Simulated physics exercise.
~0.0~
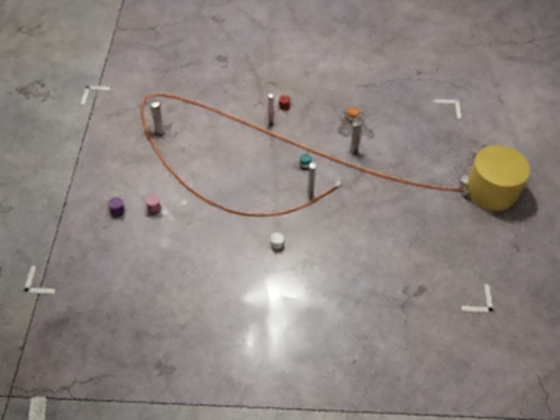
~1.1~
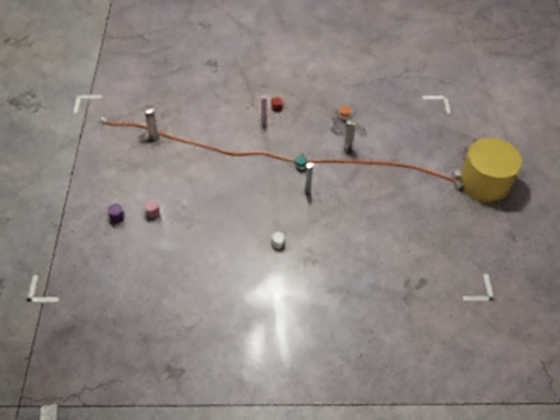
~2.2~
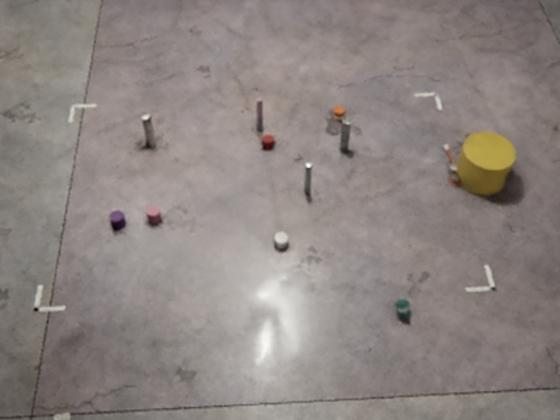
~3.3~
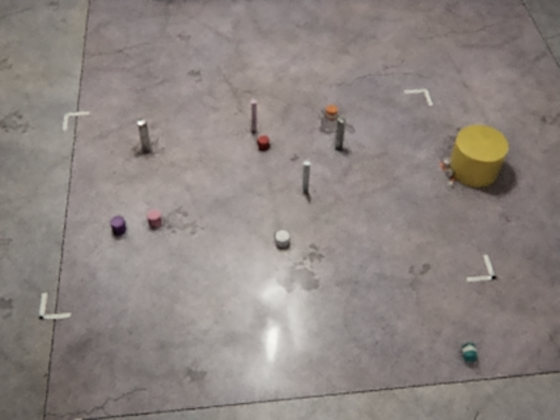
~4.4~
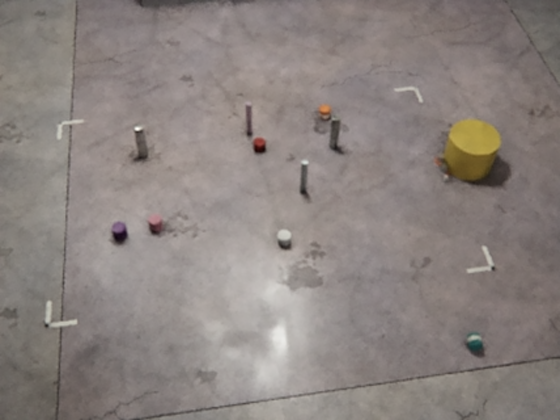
On a grey floor with white corner marks, an orange cord looped among four upright posts straightens and draws in towards a yellow drum at right, a red tub shifts slightly down, and a teal canister travels to the lower right, ending on its side while the other small containers stay put.
